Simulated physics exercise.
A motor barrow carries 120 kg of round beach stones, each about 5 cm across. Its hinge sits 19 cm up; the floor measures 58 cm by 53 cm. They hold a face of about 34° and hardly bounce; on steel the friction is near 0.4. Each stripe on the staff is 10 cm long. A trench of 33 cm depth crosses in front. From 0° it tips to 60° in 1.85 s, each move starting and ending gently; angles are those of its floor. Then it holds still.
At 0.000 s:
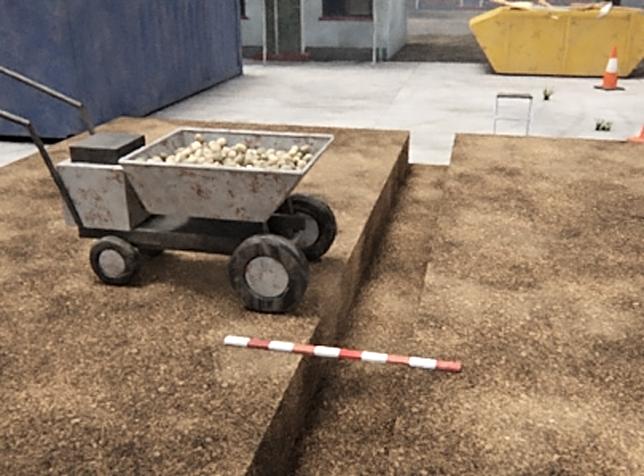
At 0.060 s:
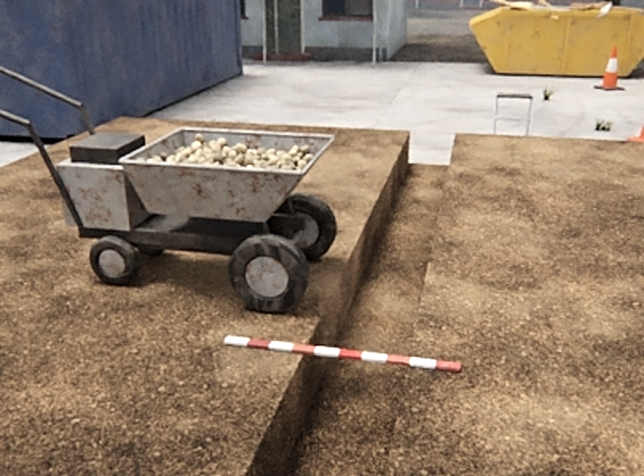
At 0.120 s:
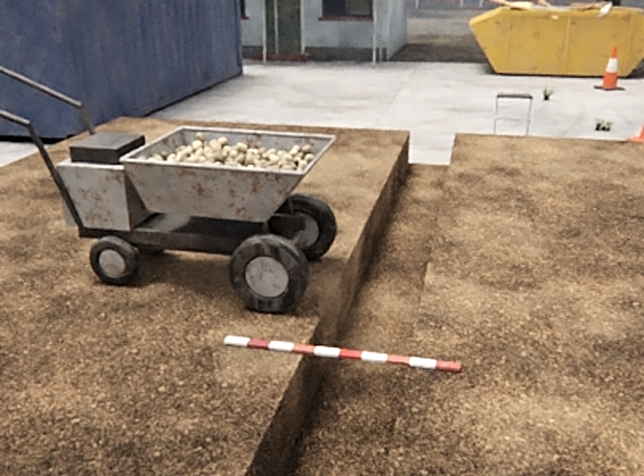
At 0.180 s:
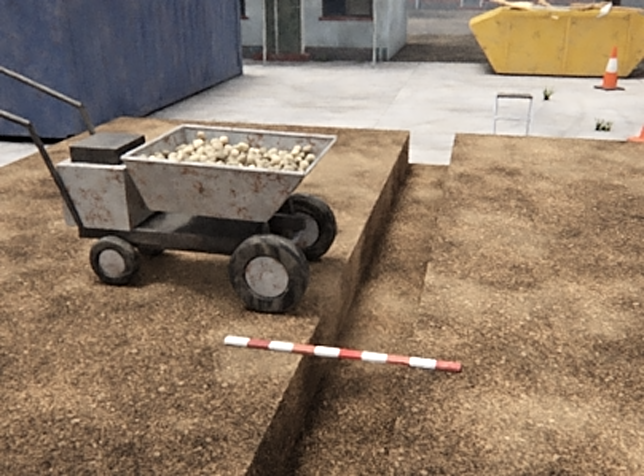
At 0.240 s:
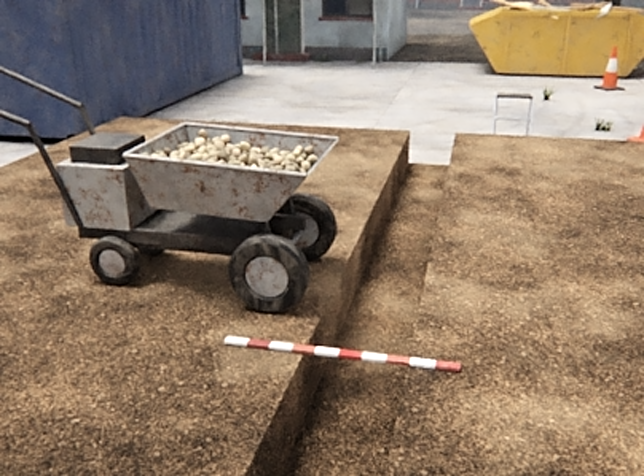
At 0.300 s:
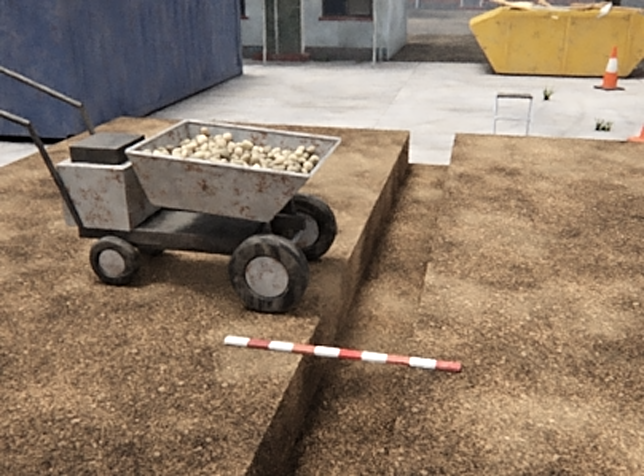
A grey, rust-marked motor barrow heaped with pale round stones stands on brown earth at the left of a yard, seen from slightly above by a still camera. A red-and-white striped staff lies across a trench in front, with a blue container behind at left and a yellow skip and orange cone at upper right. The barrow's tray tilts very slightly and slowly, its handle end rising, while its wheels stay still.
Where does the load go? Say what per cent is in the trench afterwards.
Roughly 55 per cent ends in the trench.
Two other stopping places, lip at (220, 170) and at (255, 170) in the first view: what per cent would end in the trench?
First some 90, then 90 per cent.
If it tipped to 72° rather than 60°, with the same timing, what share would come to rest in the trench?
It would be near 50 per cent.
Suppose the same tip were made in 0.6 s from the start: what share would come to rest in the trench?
In that case some 35 per cent.
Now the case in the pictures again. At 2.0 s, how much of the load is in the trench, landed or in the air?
About 15 per cent by then.
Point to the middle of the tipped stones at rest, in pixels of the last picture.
Their middle is at about (410, 336).
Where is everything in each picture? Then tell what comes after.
In the first picture, the skip is at 0°, its lip at (301, 173); the top of the load is at (219, 150).
In the second picture, lip at (301, 173), floor tilted 0°, highest stones at (219, 150); the stones move at 0.1 m/s on average.
In the third picture, lip at (302, 174), floor tilted 1°, highest stones at (220, 149); the stones move at 0.1 m/s on average.
In the fourth picture, lip at (304, 175), floor tilted 2°, highest stones at (221, 148); the stones move at 0.1 m/s on average.
In the fifth picture, lip at (306, 176), floor tilted 3°, highest stones at (213, 146); the stones move at 0.2 m/s on average.
In the sixth picture, lip at (309, 177), floor tilted 4°, highest stones at (212, 143); the stones move at 0.2 m/s on average.
After 1.4 s the floor is at 51°; 100 % in the skip; the foremost stones are at (380, 222).
After 2.0 s the floor is at 60°; 63 % in the skip, 15 % in the trench, 23 % past the trench; the foremost stones are at (492, 303).
After 2.3 s the floor is at 60°; 41 % in the skip, 24 % in the trench, 35 % past the trench; the foremost stones are at (558, 293).
After 4.2 s the floor is at 60°; 10 % in the skip, 55 % in the trench, 36 % past the trench; the foremost stones are at (592, 291).
